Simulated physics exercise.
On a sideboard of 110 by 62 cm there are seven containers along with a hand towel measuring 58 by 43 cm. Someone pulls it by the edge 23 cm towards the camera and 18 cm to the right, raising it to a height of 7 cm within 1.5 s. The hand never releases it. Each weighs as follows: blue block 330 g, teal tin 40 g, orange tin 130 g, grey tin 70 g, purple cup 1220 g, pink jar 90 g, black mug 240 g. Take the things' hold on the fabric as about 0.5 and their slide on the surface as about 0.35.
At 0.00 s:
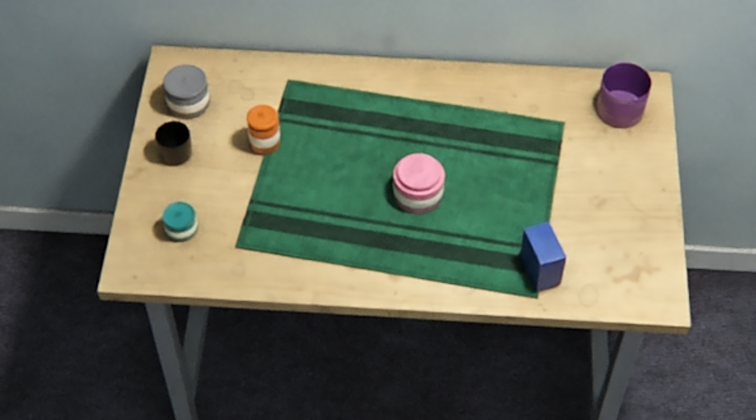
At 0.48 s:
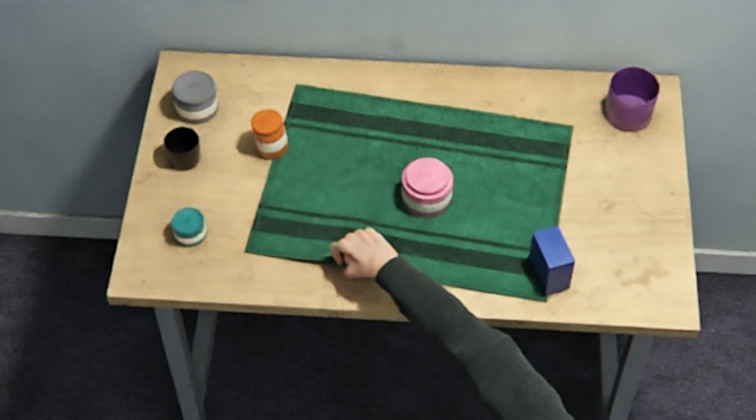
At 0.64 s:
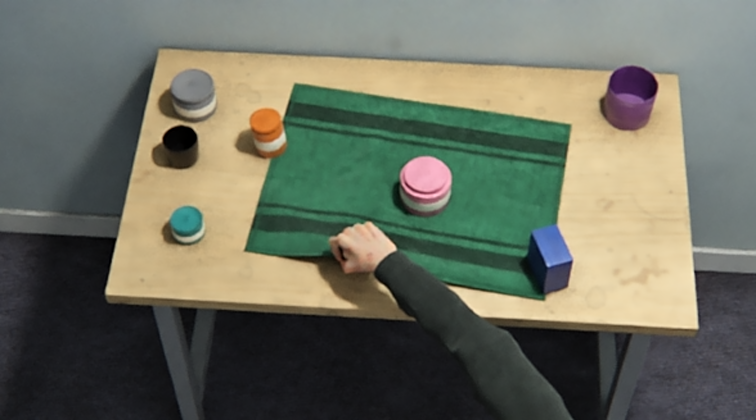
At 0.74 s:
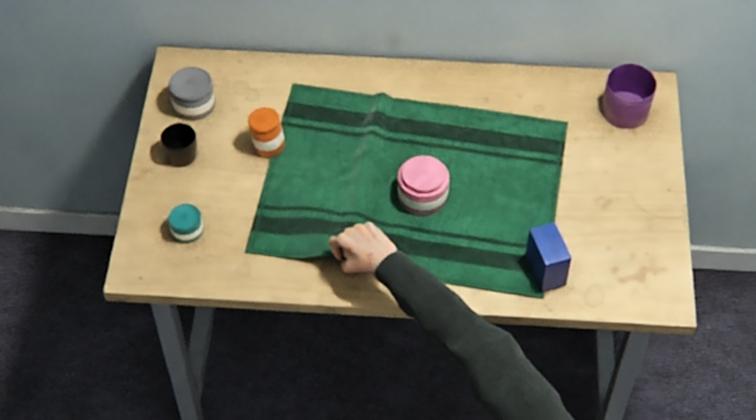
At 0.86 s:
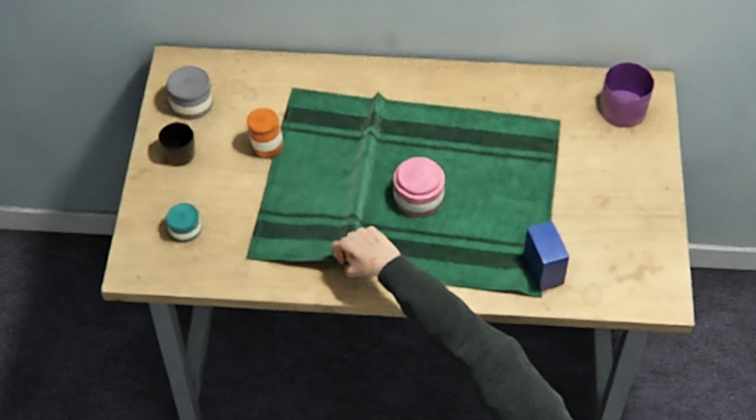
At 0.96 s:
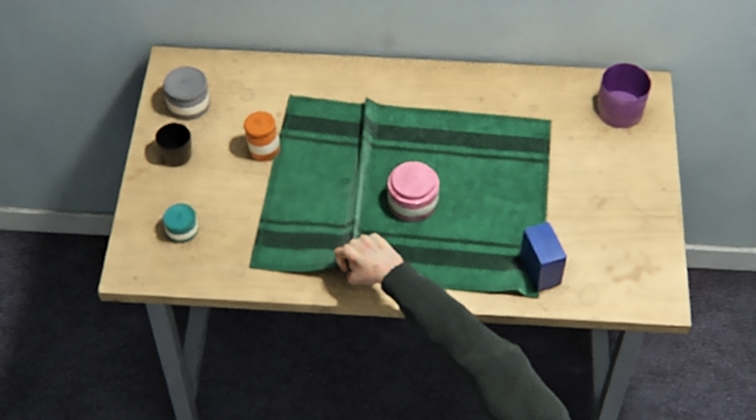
A hand gripped the near edge of a green striped towel on a wooden table and tugged it slightly, wrinkling it into a ridge, and the pink jar on it shifted a little.
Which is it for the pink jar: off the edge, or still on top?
I think it's fine.
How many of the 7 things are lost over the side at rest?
After counting, the figure is 0.
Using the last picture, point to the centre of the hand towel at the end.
Centre in the last view: Approx. (383, 282).
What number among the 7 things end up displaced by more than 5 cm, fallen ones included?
Counting them up, I get 1.
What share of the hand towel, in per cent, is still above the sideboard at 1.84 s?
Share within the edges: Approx. 75 %.
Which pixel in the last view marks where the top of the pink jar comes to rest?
The top finishes roughly at pixel (409, 264) of the last view.
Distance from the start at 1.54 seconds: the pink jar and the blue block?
The pink jar is about 15 cm off and the blue block about 0 cm.
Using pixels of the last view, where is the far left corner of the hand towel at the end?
About (251, 251).
At 1.2 s, 100 % of the hand towel is still over the top; pink jar 7 cm off its start, orange tin 3 cm off its start.
At 1.5 s, 85 % of the hand towel is still over the top; pink jar 13 cm off its start, orange tin 3 cm off its start.
At 1.8 s, 75 % of the hand towel is still over the top; pink jar 20 cm off its start at (401, 255), orange tin 3 cm off its start at (263, 130), blue block 1 cm off its start at (551, 243).
At 2.1 s, 70 % of the hand towel is still over the top; pink jar 21 cm off its start, orange tin 3 cm off its start, blue block 1 cm off its start.
At 3.7 s, 70 % of the hand towel is still over the top; pink jar 21 cm off its start at (409, 264), orange tin 3 cm off its start at (263, 130), blue block 1 cm off its start at (552, 243).
